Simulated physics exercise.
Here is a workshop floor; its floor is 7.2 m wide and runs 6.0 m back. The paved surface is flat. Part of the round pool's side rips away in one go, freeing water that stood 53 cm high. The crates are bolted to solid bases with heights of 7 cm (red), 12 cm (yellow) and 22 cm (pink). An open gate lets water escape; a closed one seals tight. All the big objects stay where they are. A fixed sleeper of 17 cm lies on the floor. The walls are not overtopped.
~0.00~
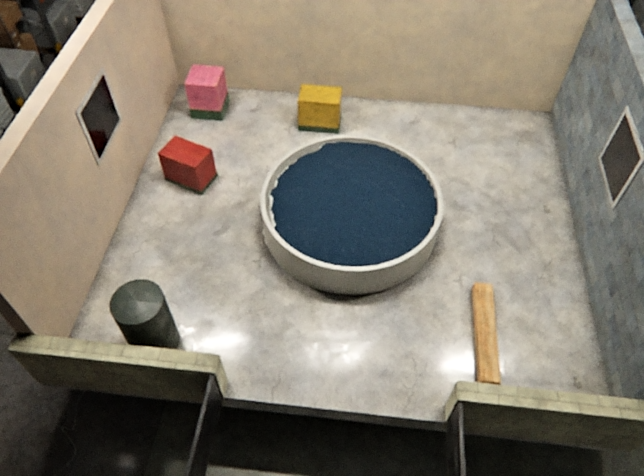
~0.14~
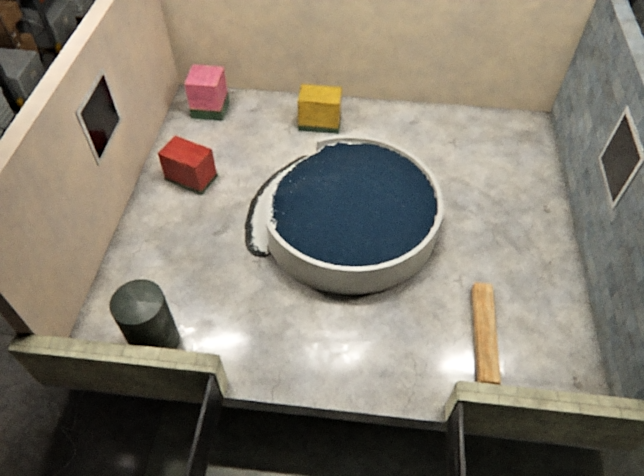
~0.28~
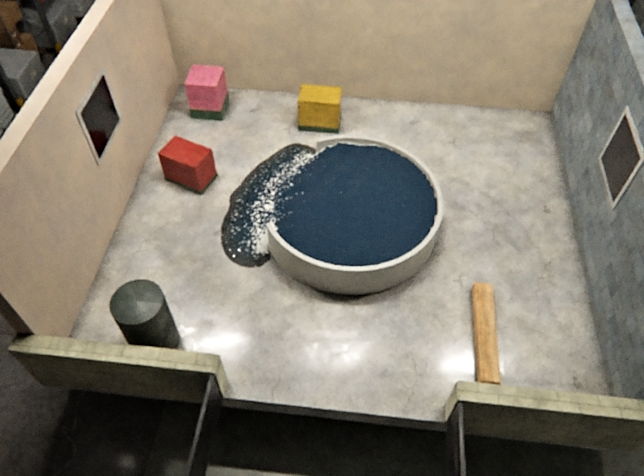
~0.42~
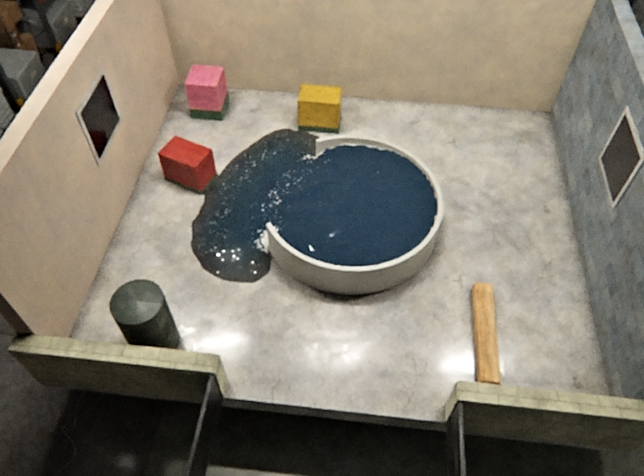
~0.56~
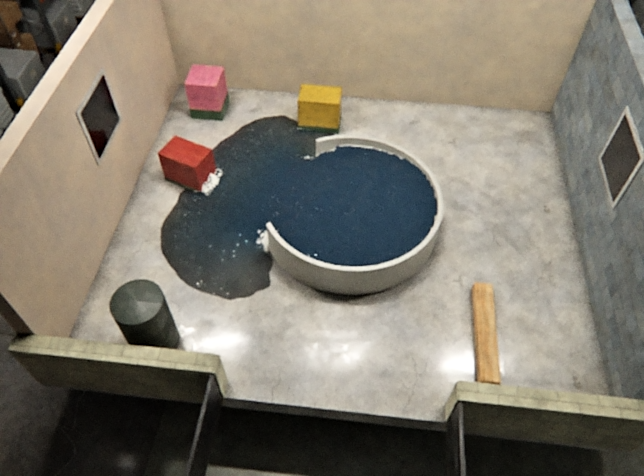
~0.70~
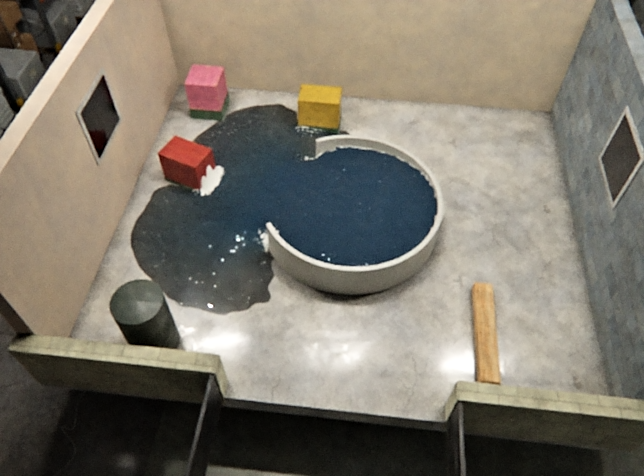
Round pool of dark blue water breaking open on its left side, water spreading across the pale floor and around a red block.
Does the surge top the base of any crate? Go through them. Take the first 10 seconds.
One by one: The red crate gets wet; the yellow crate is soaked; the pink crate gets wet.
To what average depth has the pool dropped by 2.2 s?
About 25 cm.
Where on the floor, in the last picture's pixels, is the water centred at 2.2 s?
Near (265, 197).
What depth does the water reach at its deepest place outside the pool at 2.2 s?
About 35 cm.
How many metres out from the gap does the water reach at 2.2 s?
Roughly 4.0 m.
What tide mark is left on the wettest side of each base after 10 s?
Peaks in cm: Red 34, yellow 18, pink 33.
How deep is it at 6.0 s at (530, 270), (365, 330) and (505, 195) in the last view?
Roughly 0, 4 and 2 cm, in turn.
After 1.4 s water covers 30 % of the floor and is deepest (39 cm) near (213, 183); red plinth reached, yellow plinth reached, pink plinth reached.
After 2.2 s water covers 35 % of the floor and is deepest (35 cm) near (177, 91); red plinth reached, yellow plinth reached, pink plinth reached.
After 3.5 s water covers 40 % of the floor and is deepest (32 cm) near (59, 360); red plinth reached, yellow plinth reached, pink plinth reached.
After 6.0 s water covers 75 % of the floor and is deepest (18 cm) near (59, 360); red plinth reached, yellow plinth reached, pink plinth reached.
After 10.0 s water covers 100 % of the floor and is deepest (11 cm) near (529, 413); highest at the red plinth 34 cm, highest at the yellow plinth 18 cm, highest at the pink plinth 33 cm.
